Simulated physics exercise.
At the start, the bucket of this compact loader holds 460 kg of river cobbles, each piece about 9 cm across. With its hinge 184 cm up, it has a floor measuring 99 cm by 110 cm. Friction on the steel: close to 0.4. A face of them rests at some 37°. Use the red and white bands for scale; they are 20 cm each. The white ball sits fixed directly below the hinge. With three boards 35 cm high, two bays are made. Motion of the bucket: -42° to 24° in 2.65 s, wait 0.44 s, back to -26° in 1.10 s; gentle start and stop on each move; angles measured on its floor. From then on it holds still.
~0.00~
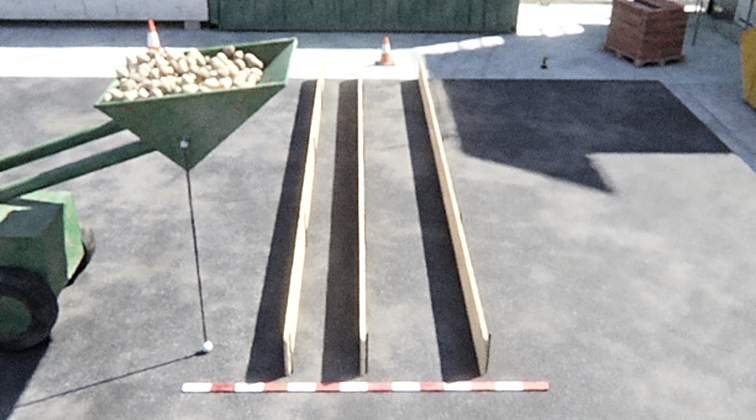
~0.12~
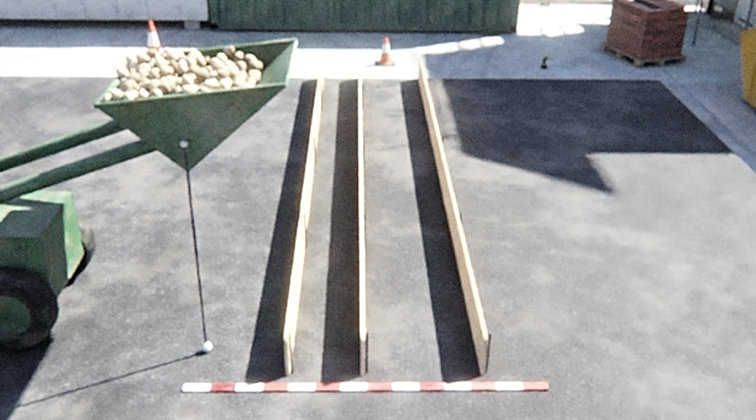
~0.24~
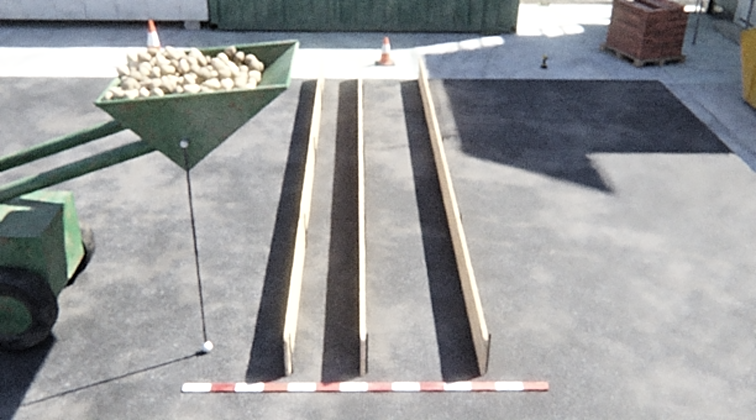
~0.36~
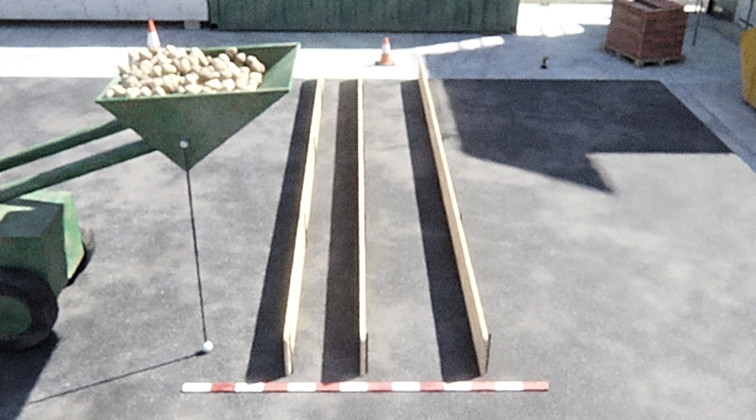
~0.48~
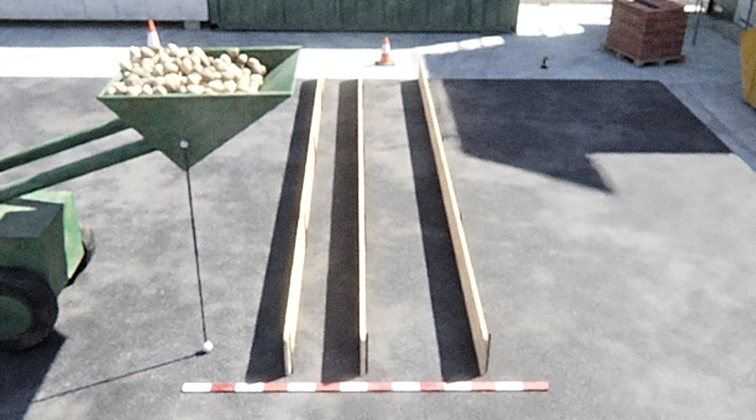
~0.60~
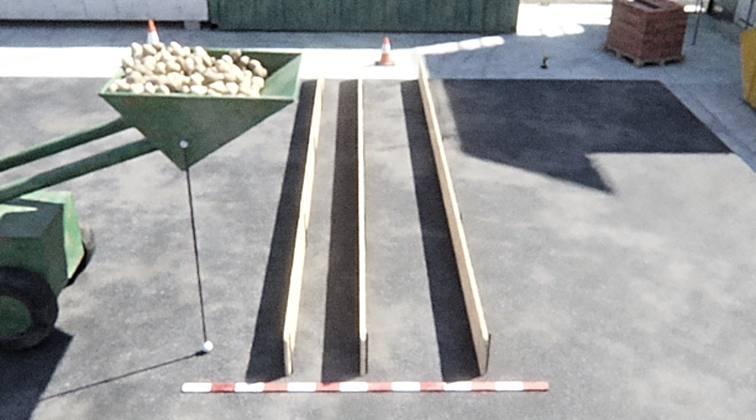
Green compact loader slowly tilting its raised bucket of river cobbles, the stones shifting slightly, beside three long boards on dark pavement.
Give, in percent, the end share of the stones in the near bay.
Near 50 percent.
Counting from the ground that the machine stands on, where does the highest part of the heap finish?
It finishes some 30 cm up from that ground.
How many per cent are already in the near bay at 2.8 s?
By that point it's something like 40 in a hundred.
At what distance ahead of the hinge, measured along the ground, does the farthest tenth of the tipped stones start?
Roughly 200 cm ahead of it.
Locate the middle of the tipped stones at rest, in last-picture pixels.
In the last view, about (356, 304).
After 2.0 s the floor is at 14°; 100 % in the bucket; the foremost stones are at (297, 149).
After 2.8 s the floor is at 24°; 56 % in the bucket, 41 % in the near bay, 3 % in the far bay; the foremost stones are at (385, 303).
After 4.6 s the floor is at -26°; 6 % in the bucket, 48 % in the near bay, 47 % in the far bay; the foremost stones are at (465, 314).
After 7.4 s the floor is at -26°; 6 % in the bucket, 48 % in the near bay, 47 % in the far bay; the foremost stones are at (465, 325).
